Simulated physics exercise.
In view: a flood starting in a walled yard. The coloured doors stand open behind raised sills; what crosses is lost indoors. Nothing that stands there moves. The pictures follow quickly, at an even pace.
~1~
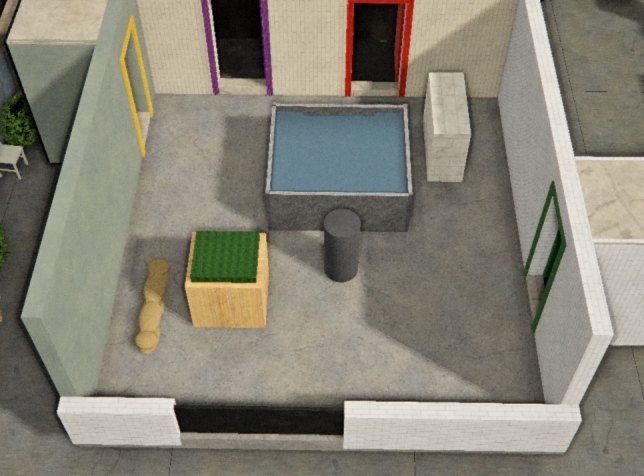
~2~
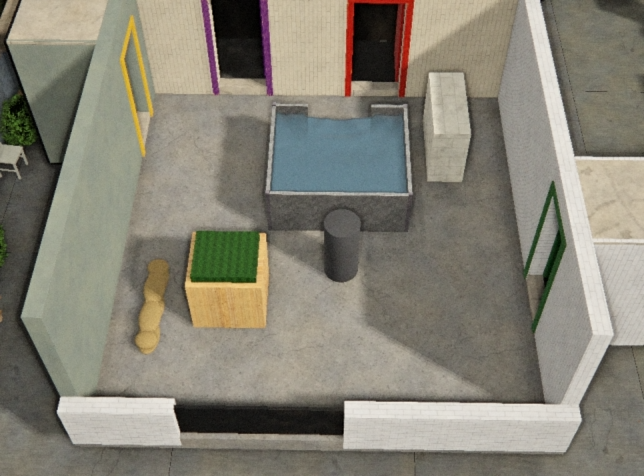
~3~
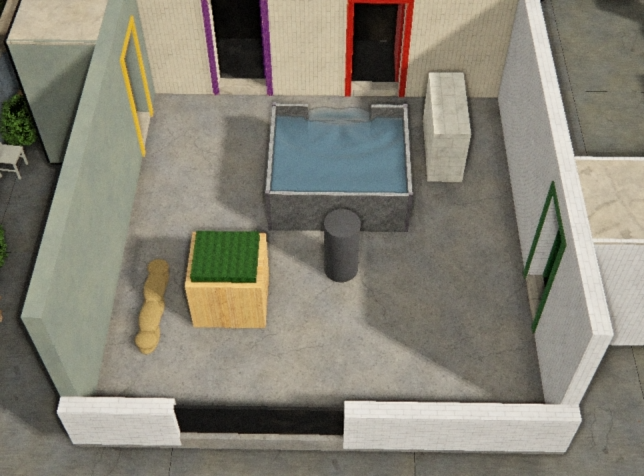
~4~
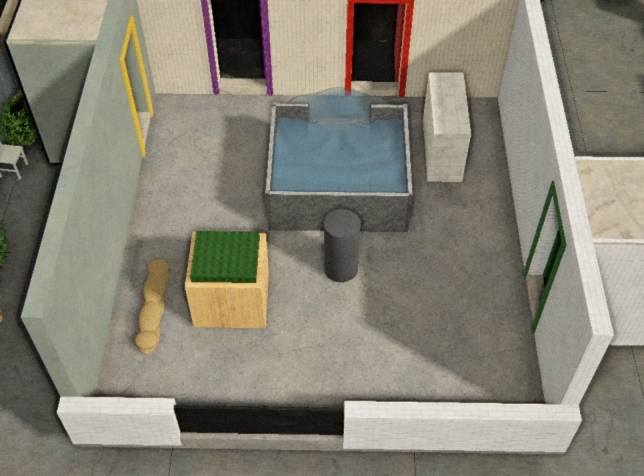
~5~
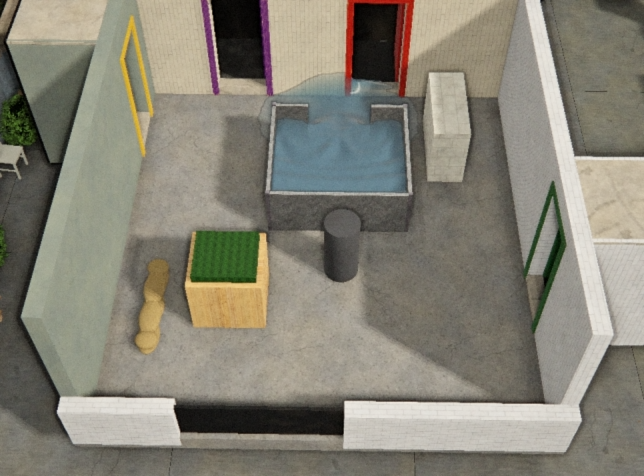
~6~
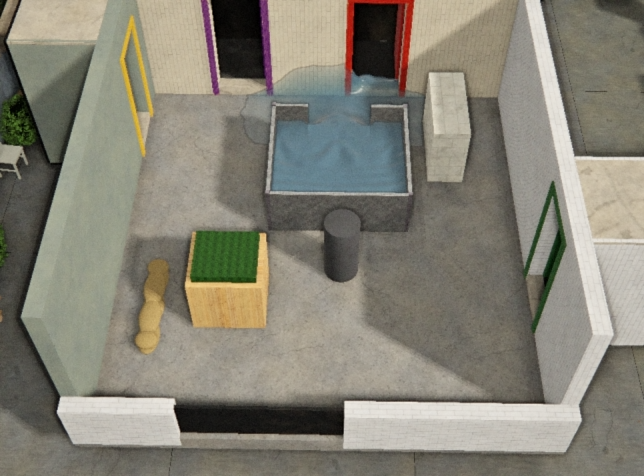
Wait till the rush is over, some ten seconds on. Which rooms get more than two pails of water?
One by one: The yellow door floods; the red door floods; the purple door holds within the limit; the green door holds within the limit.
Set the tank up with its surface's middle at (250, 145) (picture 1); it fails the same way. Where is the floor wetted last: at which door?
The door marked green.
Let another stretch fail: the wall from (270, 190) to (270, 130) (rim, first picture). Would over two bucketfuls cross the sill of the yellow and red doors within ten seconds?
My reading: Yellow door lets more in; red door keeps below it.
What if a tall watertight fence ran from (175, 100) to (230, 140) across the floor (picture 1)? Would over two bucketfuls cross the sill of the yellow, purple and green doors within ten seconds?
In short: The yellow one holds; the purple one takes more; the green one keeps below it.
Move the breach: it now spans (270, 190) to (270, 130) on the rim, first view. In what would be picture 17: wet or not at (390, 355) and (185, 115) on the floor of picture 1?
One after the other: No water, awash.
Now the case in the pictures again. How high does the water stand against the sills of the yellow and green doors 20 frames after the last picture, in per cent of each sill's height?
Near 170 and 20 in a hundred.
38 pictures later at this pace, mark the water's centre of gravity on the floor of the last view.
Roughly at (324, 207).
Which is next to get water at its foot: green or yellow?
The door marked yellow.
A moment on, water covers 15 % of the floor; the yellow door not reached, the red door far over two buckets in, the purple door wet at the sill, nothing in, the green door not reached.
Next, water covers 25 % of the floor; the yellow door over two buckets in, the red door far over two buckets in, the purple door wet at the sill, nothing in, the green door not reached.
Then, water covers 50 % of the floor; the yellow door far over two buckets in, the red door far over two buckets in, the purple door under two buckets in, the green door wet at the sill, nothing in.
Later, water covers 90 % of the floor; the yellow door far over two buckets in, the red door far over two buckets in, the purple door under two buckets in, the green door wet at the sill, nothing in.
In the end, water covers 95 % of the floor; the yellow door far over two buckets in, the red door far over two buckets in, the purple door under two buckets in, the green door wet at the sill, nothing in.
